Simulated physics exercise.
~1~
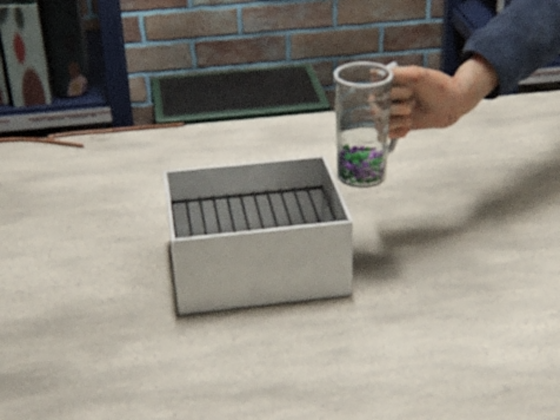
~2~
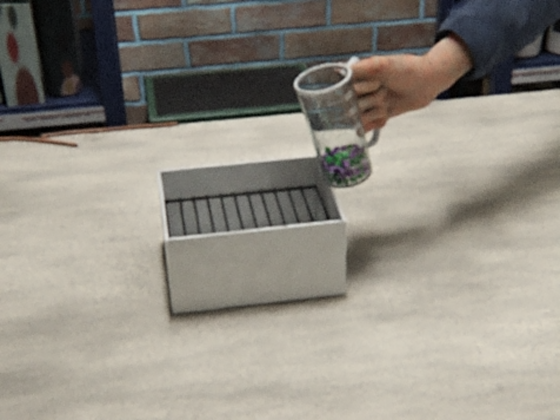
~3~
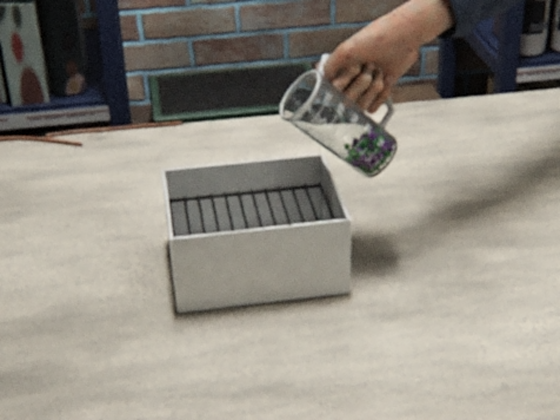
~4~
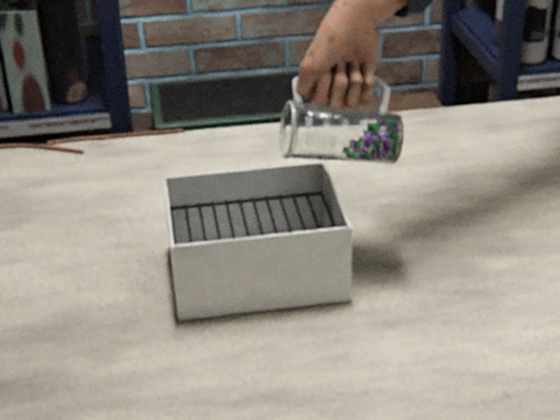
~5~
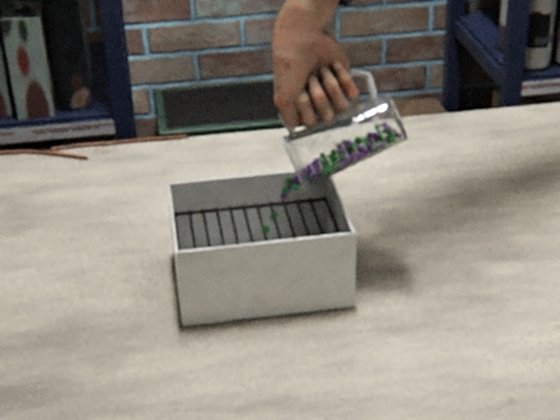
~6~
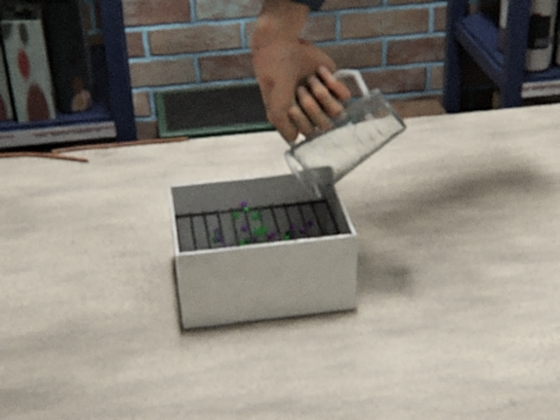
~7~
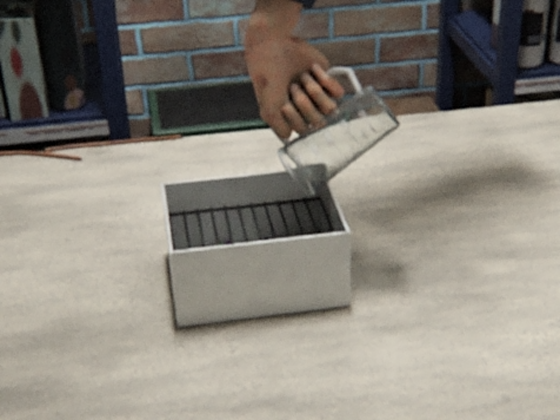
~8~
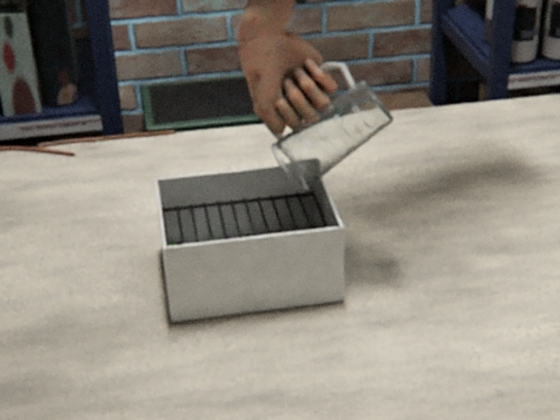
A hand tipped a clear cup of small purple and green pieces over a white box with a row of dark wires inside, pouring them all out, and both colours dropped through, leaving the wires bare and the emptied cup still tilted above.
